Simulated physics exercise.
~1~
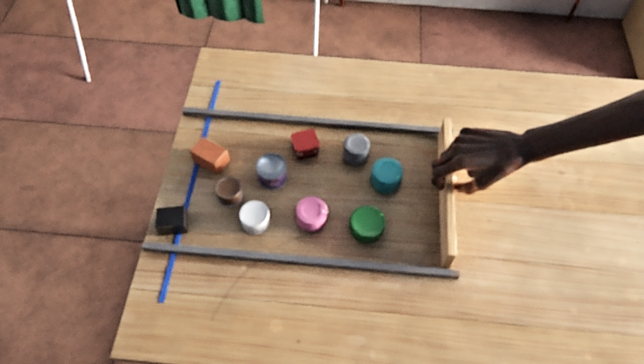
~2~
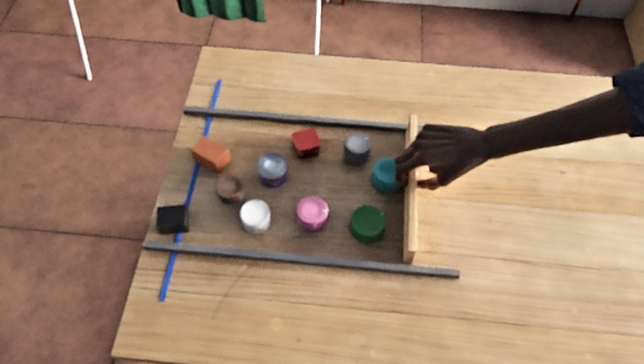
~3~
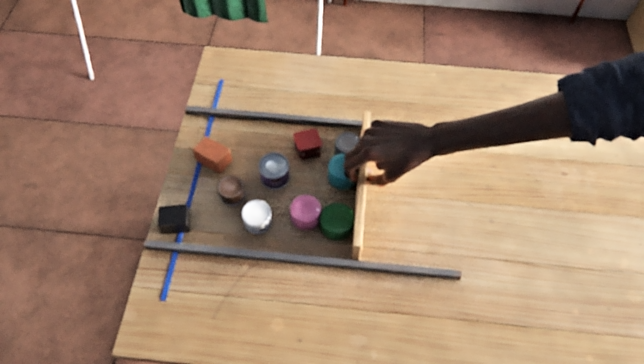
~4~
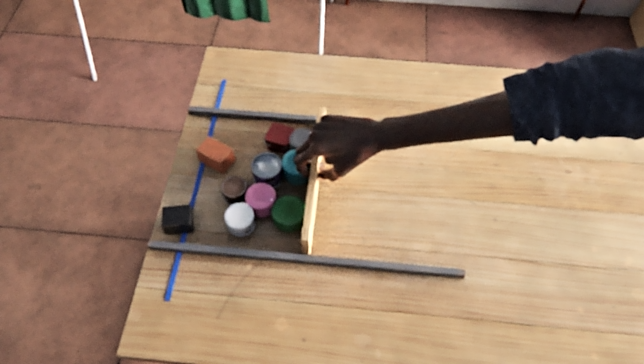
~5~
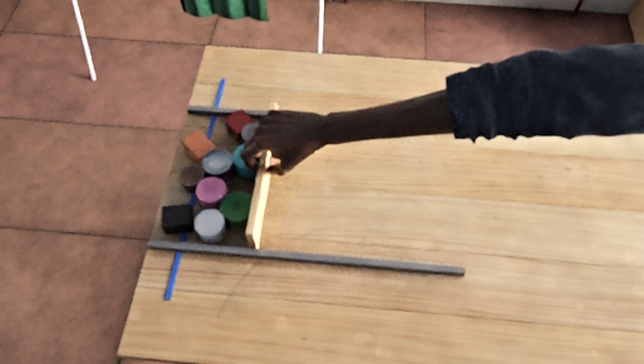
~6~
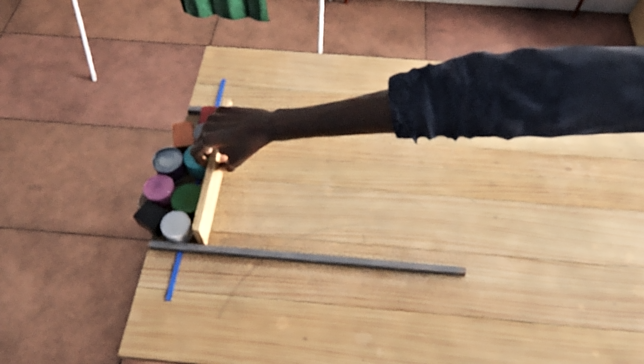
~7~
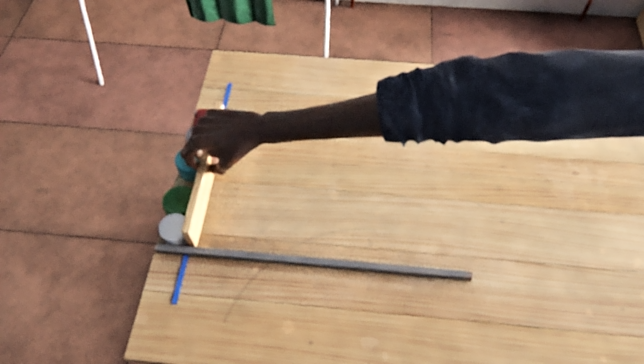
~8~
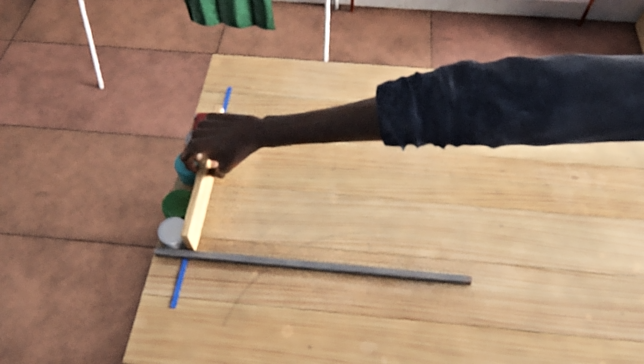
On a light wooden table above a tiled floor, a hand pushed an upright board left, gathering scattered lids and blocks and sweeping them toward the edge until several, including the pink lid, fell off, while the green and turquoise lids stayed against the board.
